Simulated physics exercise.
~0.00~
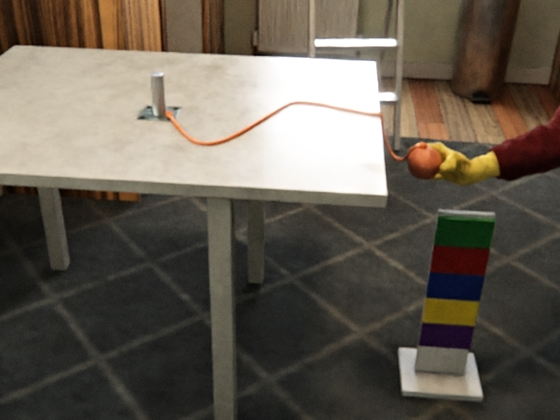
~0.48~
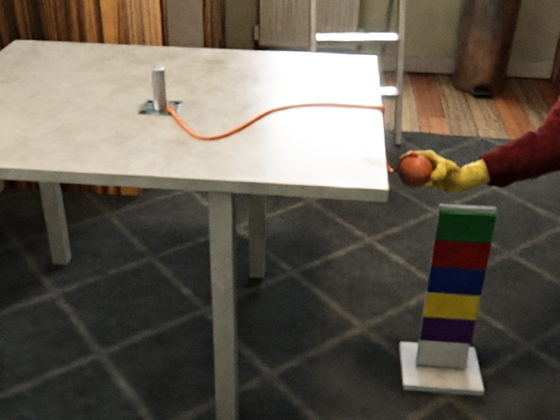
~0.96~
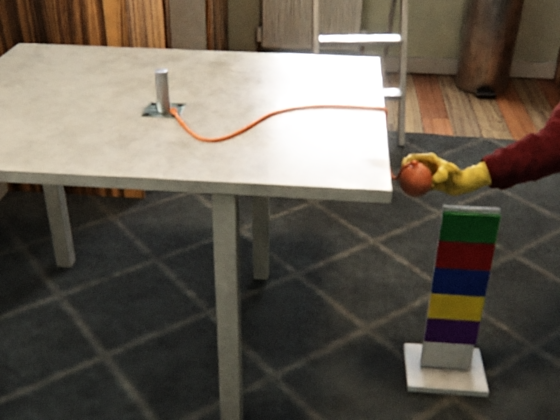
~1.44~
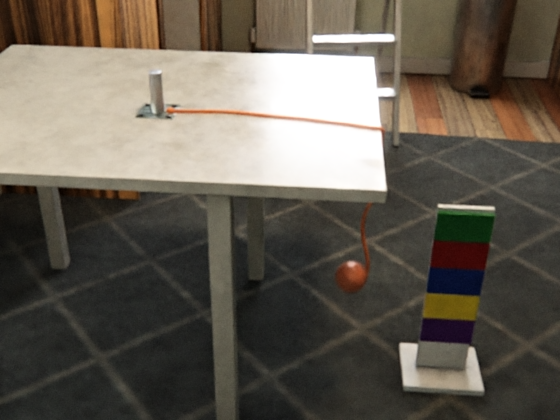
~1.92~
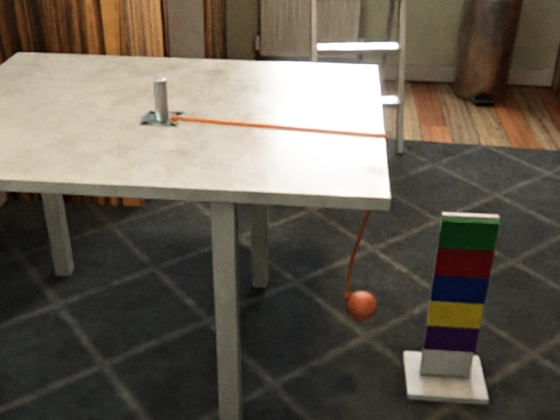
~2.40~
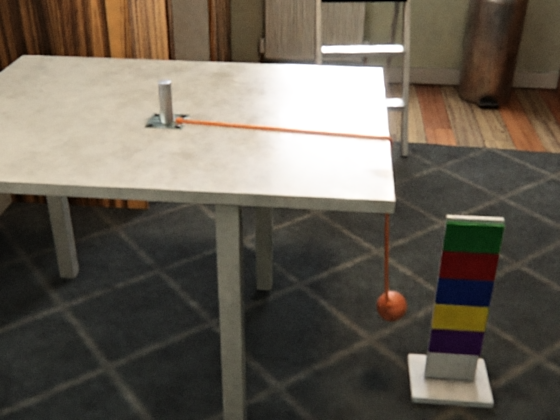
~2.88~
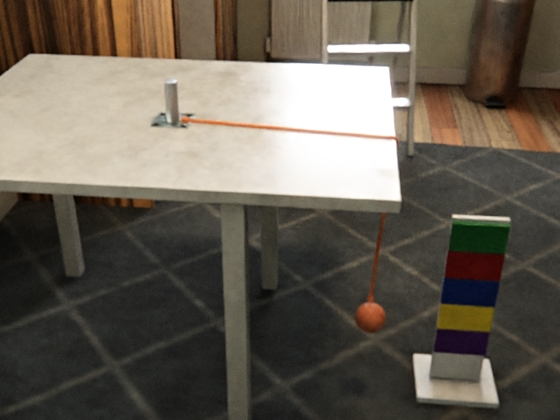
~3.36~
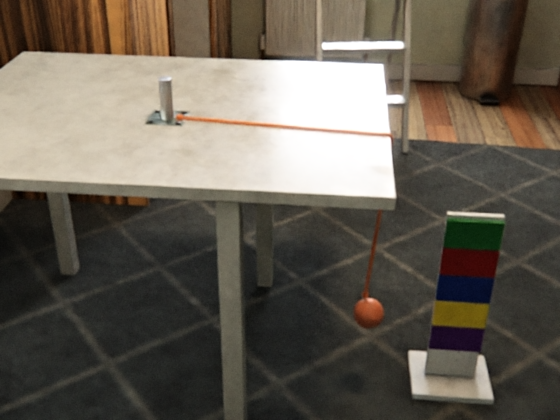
In a room with a dark tiled floor, a yellow-gloved hand holds an orange ball tied by a cord to a post on a pale table, then lets go; the ball drops past the edge, swings slightly, and hangs level with the yellow band of a coloured scale.
